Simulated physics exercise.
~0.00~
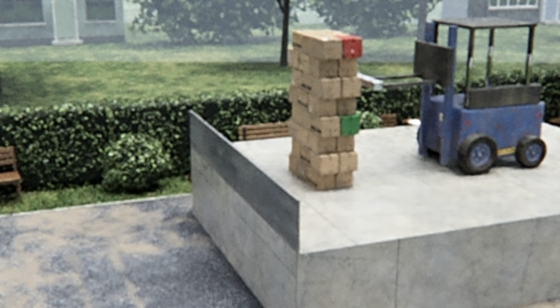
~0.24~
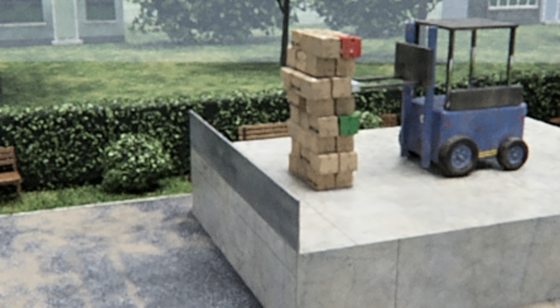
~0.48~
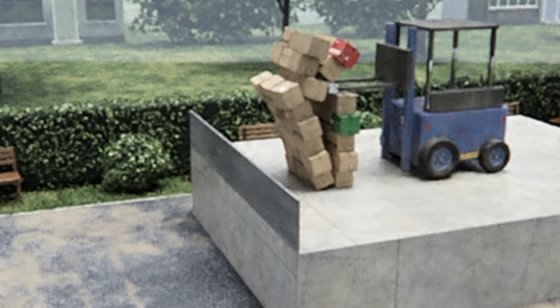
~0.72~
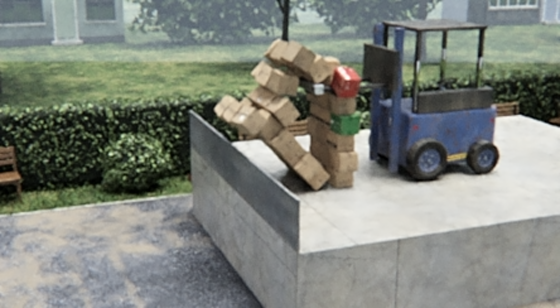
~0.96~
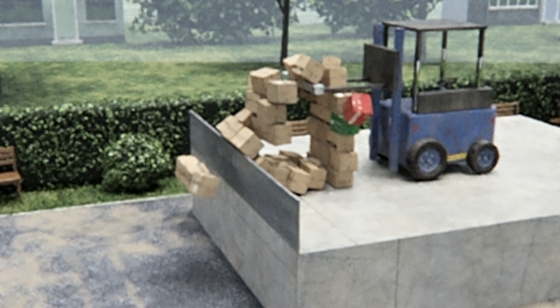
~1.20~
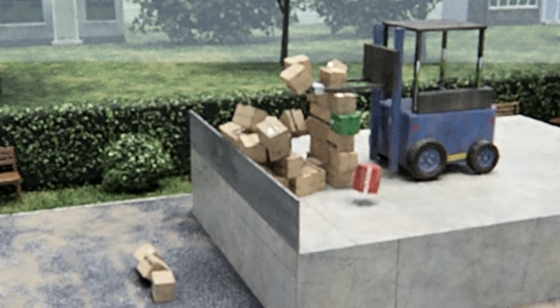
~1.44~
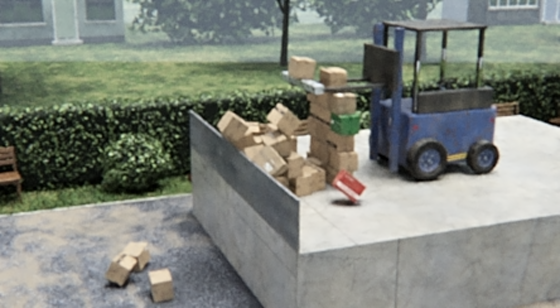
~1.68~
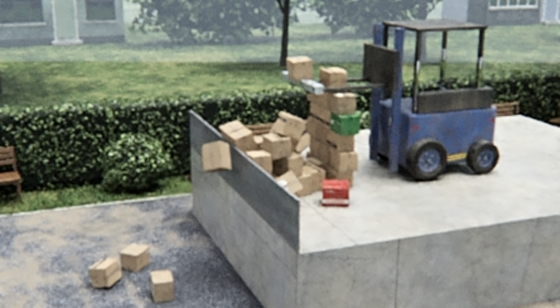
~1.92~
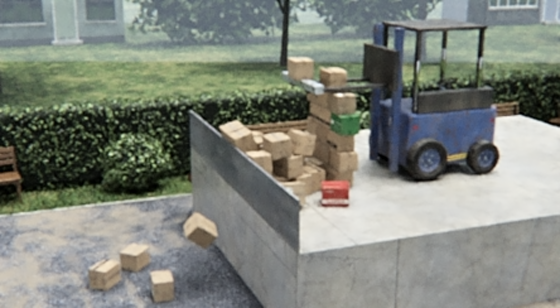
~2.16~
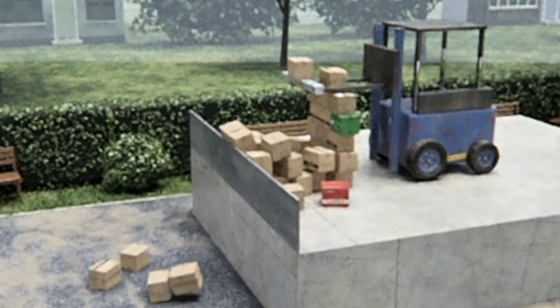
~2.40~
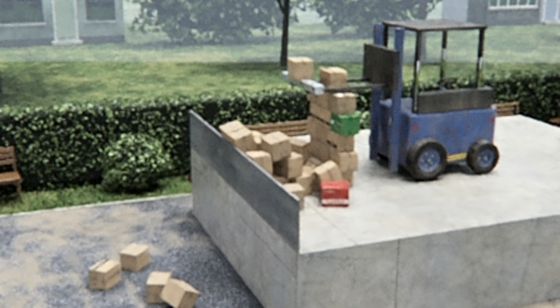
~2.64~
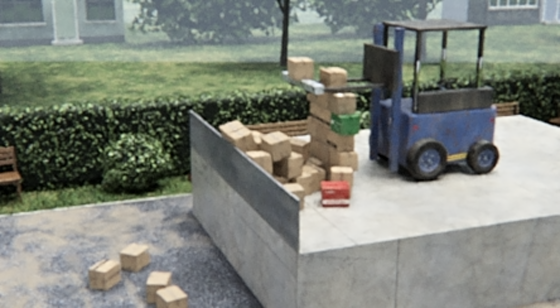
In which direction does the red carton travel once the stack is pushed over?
The red carton moves down, dropping from the top of the stack to the surface of the deck.
